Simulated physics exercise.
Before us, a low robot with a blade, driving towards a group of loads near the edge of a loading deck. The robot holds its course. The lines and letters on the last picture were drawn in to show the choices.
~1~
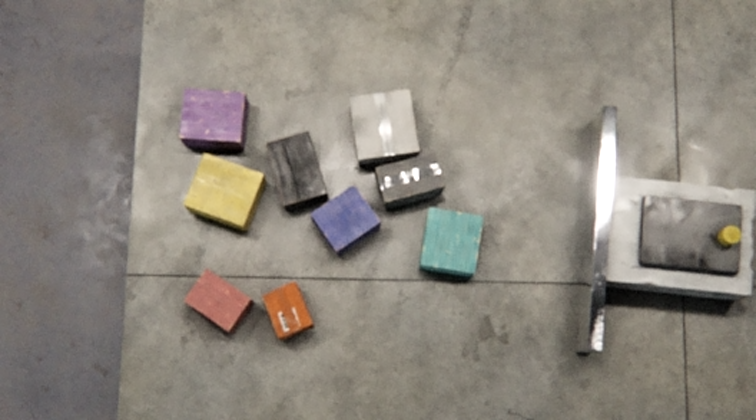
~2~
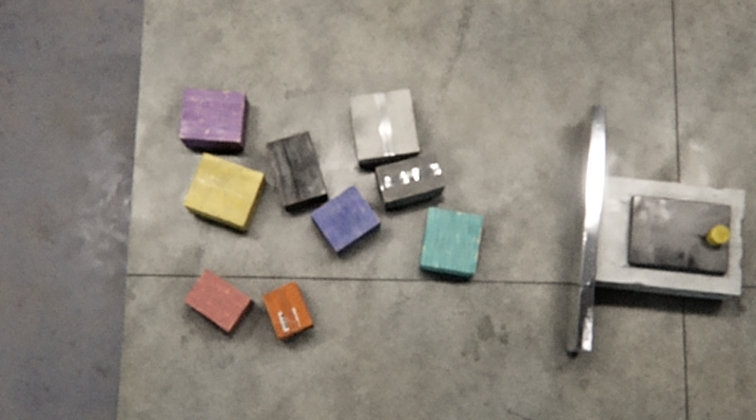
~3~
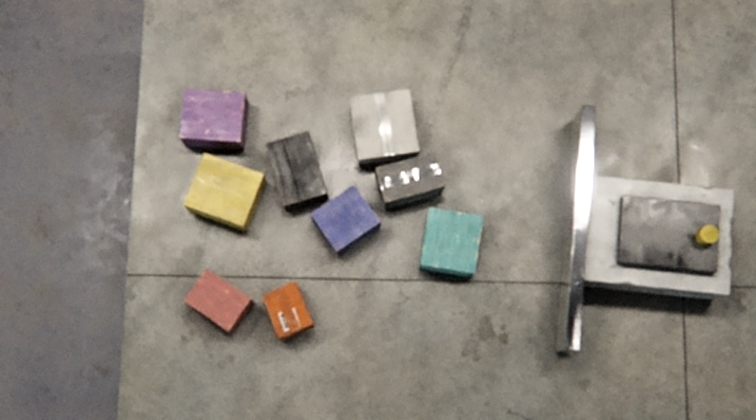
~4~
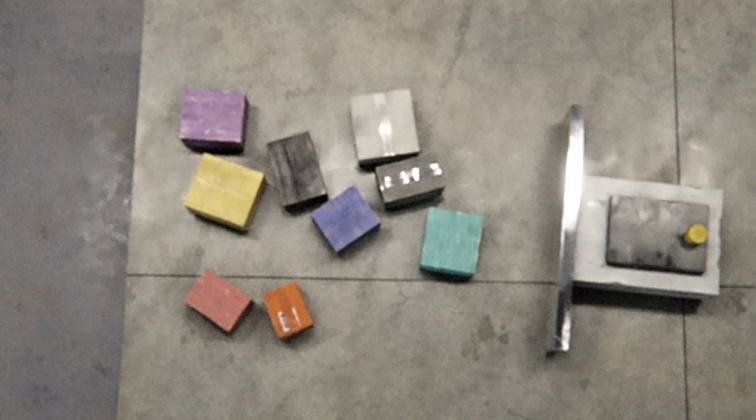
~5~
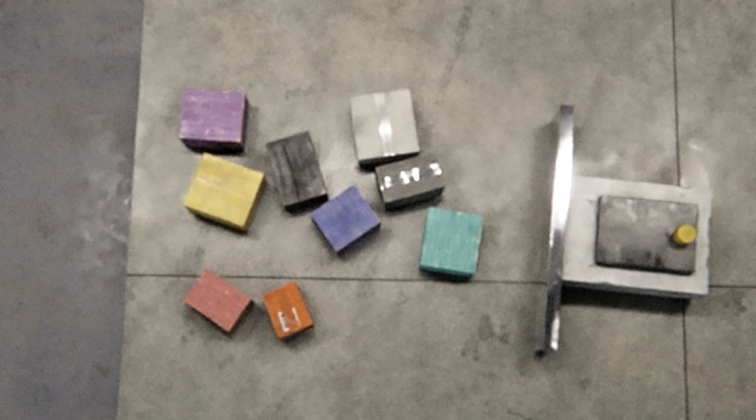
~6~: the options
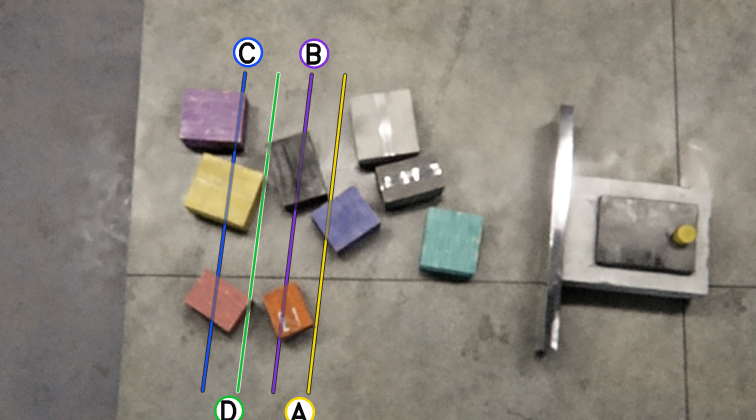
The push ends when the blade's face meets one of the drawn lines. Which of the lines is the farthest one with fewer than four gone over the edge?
Line C.
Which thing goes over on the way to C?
The yellow crate goes over.
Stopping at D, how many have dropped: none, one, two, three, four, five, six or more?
In all, one.
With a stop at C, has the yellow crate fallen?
By then, yes.
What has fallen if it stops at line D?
It is the yellow crate.
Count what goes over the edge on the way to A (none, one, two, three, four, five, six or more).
In all, none.
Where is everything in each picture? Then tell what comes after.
In the first frame, white box (384, 129); purple crate (215, 120); orange parcel (289, 311).
In the second frame, robot (672, 233); yellow crate (226, 193).
In the third frame, robot (661, 233); red crate (220, 301).
In the fourth frame, robot (650, 233); black crate (297, 172).
In the fifth frame, robot (639, 233); white box (384, 129); purple crate (215, 120); orange parcel (289, 311).
On the marked copy, A at (327, 229); B at (293, 228); C at (225, 227); D at (259, 228).
With C. Early on, robot (518, 230); blue crate (340, 221); grey box (399, 179).
Further on, robot (398, 228); yellow crate (178, 191); purple crate (194, 114).
At the end, robot (303, 226); yellow crate over the edge; blue crate (140, 223); one fallen.
As for the rest, A is within the limit but short; B is within the limit but short; D is within the limit but short.
